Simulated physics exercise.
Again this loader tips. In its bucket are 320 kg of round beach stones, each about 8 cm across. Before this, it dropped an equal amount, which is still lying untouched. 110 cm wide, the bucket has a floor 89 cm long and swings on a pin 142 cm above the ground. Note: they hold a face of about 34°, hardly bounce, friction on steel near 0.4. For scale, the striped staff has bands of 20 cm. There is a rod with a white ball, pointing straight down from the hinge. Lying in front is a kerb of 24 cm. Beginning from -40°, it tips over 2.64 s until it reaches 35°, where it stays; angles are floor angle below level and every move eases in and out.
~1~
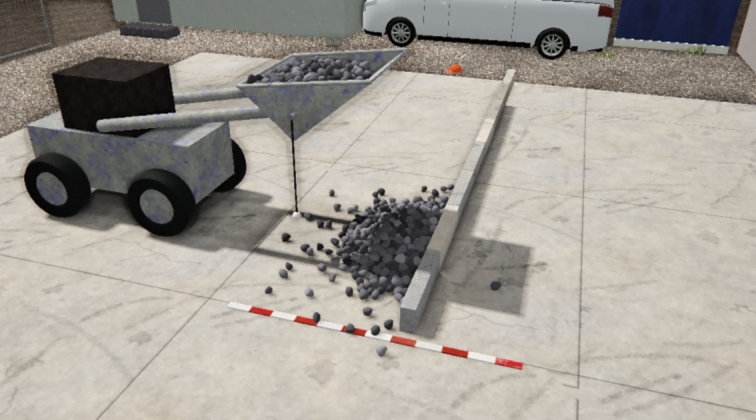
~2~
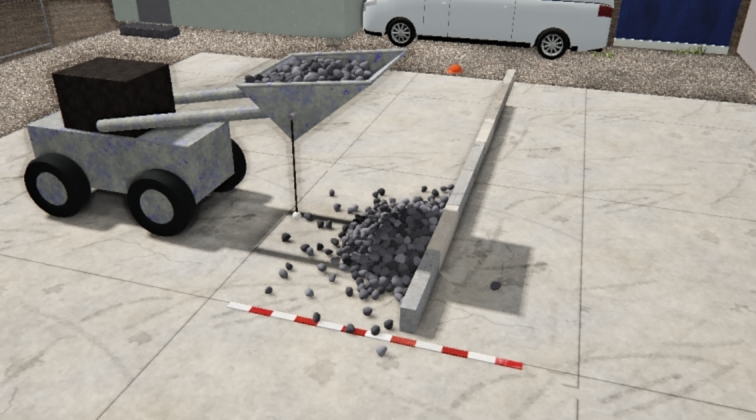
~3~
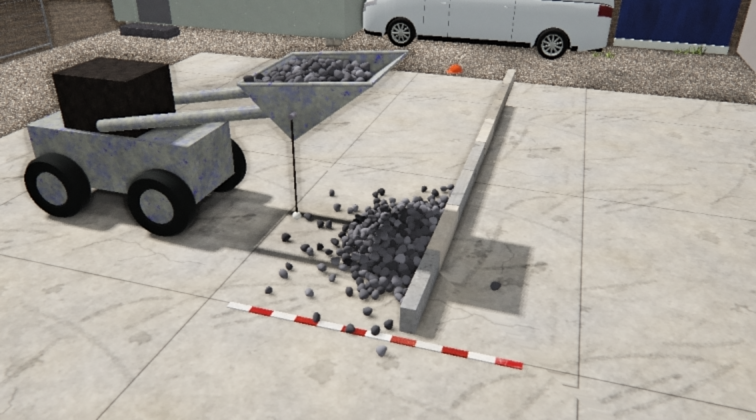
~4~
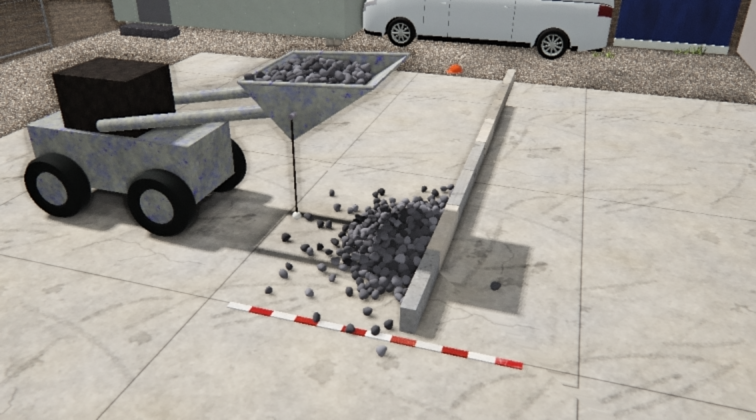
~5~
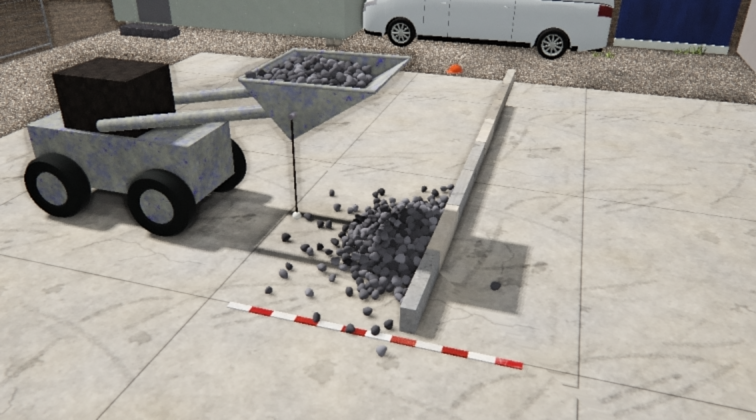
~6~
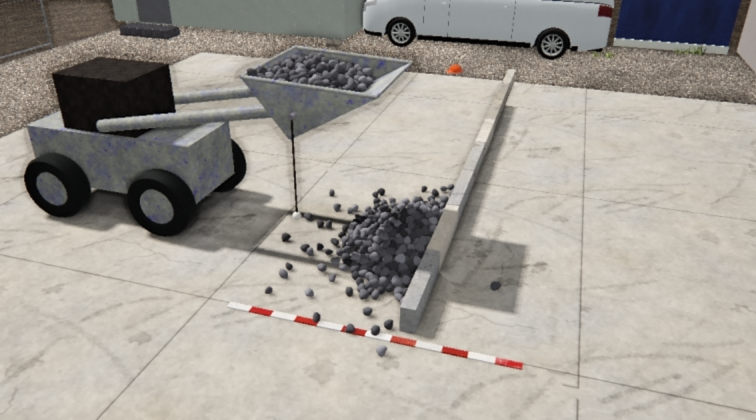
A grey wheeled loader standing still on pale paving, slightly tilting its raised bucket of dark round stones beside a heaped pile.
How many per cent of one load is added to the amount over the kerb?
About 19 per cent of a load.
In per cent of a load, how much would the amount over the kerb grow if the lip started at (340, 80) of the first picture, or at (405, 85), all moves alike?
About 0 and 70 per cent.
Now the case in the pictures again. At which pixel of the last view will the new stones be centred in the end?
Near (416, 232).
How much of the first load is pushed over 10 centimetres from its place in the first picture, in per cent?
I'd say roughly 15 per cent of them.
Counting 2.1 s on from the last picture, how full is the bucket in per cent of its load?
Close to 10 in a hundred.
Then, 1.4 s after the last picture the floor is at 23°; in per cent of one load, 93 in the bucket, 107 on this side of the kerb; the foremost stones are at (438, 248).
Then, 2.1 s after the last picture the floor is at 35°; in per cent of one load, 12 in the bucket, 182 on this side of the kerb, 5 over the kerb; the foremost stones are at (484, 261).
Then, 2.5 s after the last picture the floor is at 35°; in per cent of one load, 0 in the bucket, 187 on this side of the kerb, 13 over the kerb; the foremost stones are at (517, 258).
Then, 5.2 s after the last picture the floor is at 35°; in per cent of one load, 0 in the bucket, 181 on this side of the kerb, 19 over the kerb; the foremost stones are at (558, 245). Net gain over the kerb, 19.
